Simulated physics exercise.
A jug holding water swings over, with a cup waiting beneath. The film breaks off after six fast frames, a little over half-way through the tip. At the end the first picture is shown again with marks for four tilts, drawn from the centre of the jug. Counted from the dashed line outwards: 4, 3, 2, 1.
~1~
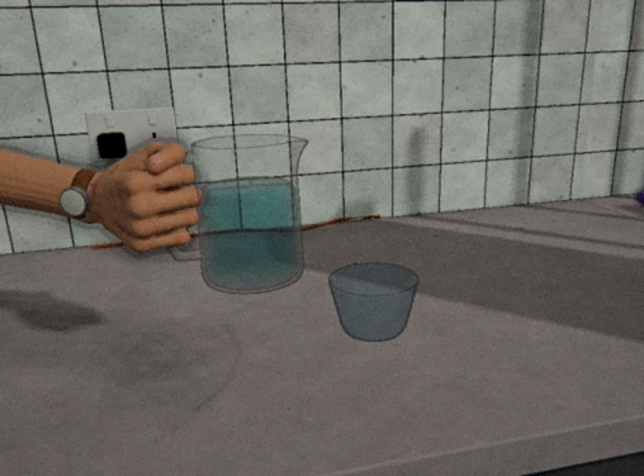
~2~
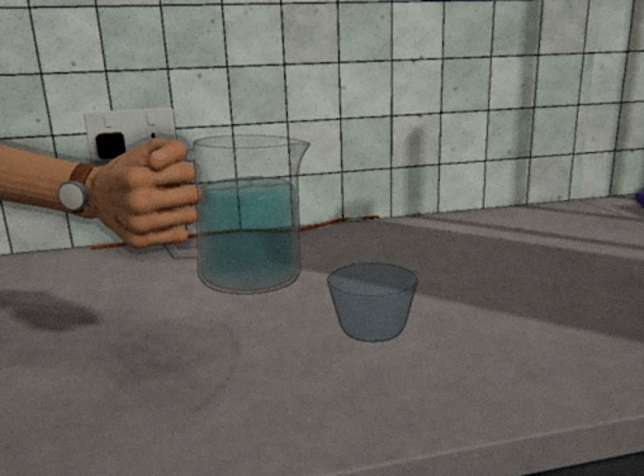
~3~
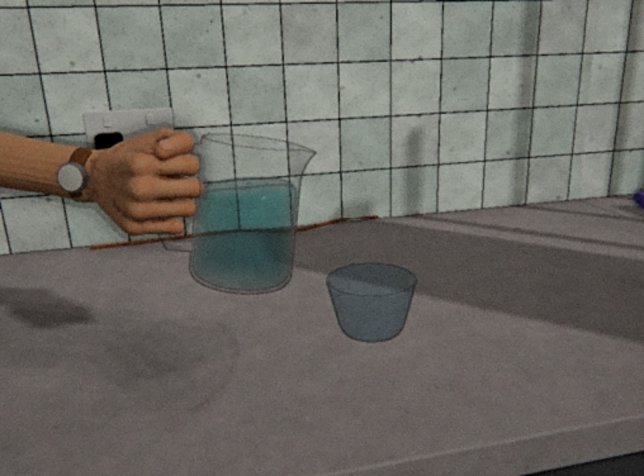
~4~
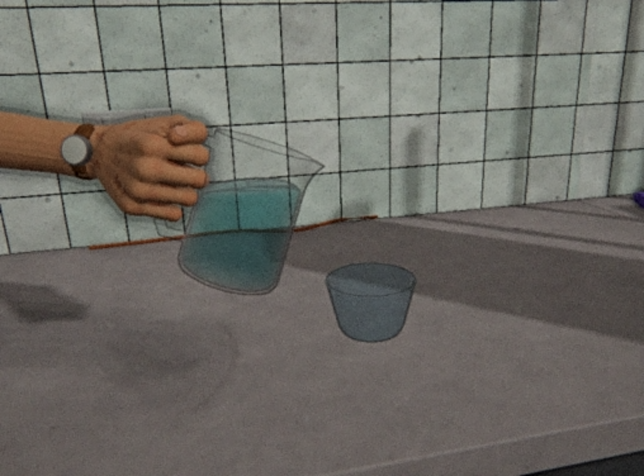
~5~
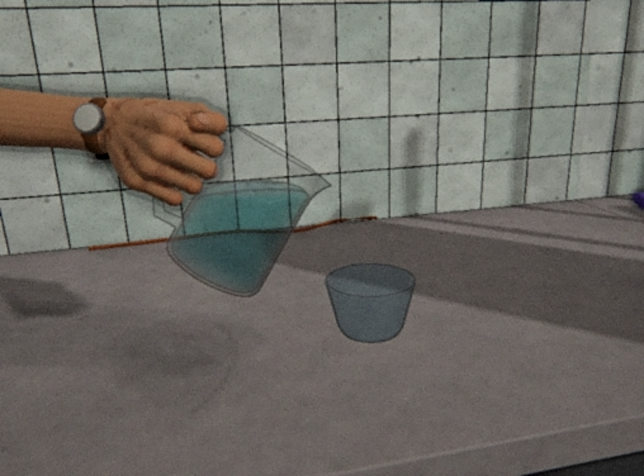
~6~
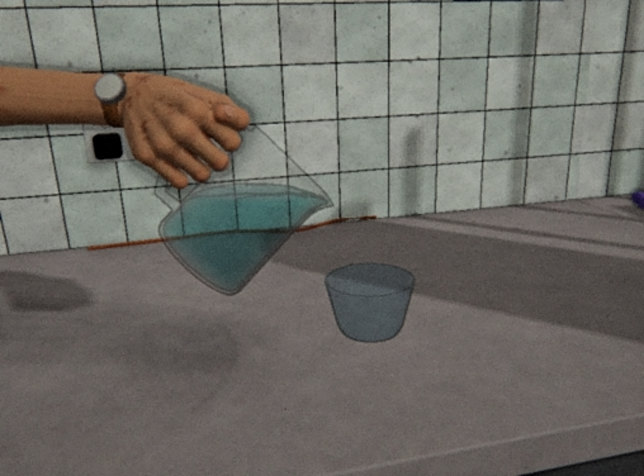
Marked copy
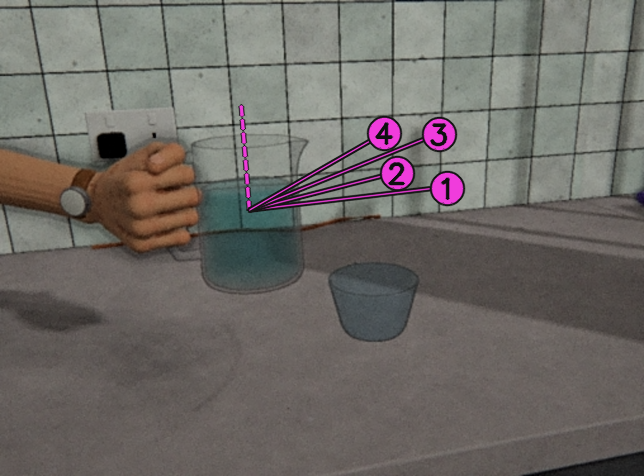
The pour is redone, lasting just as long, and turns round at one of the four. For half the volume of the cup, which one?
It is 4.
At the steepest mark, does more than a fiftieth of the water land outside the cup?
Yes.
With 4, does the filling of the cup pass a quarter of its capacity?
Yes, it does.
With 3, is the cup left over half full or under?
Over half.
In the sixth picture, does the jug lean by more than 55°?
No.
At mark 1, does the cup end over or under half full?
Over.
On the marked copy, 1 at (430, 188); 2 at (380, 176); 3 at (423, 139); 4 at (369, 141).
Choosing 1, the cup ends with about 84 % of what it can hold; 33 % of the water is spilt.
Choosing 2, the cup ends with about 70 % of what it can hold; 25 % of the water is spilt.
Choosing 3, the cup ends with about 66 % of what it can hold; 12 % of the water is spilt.
Choosing 4, the cup ends with about 49 % of what it can hold; 4 % of the water is spilt.
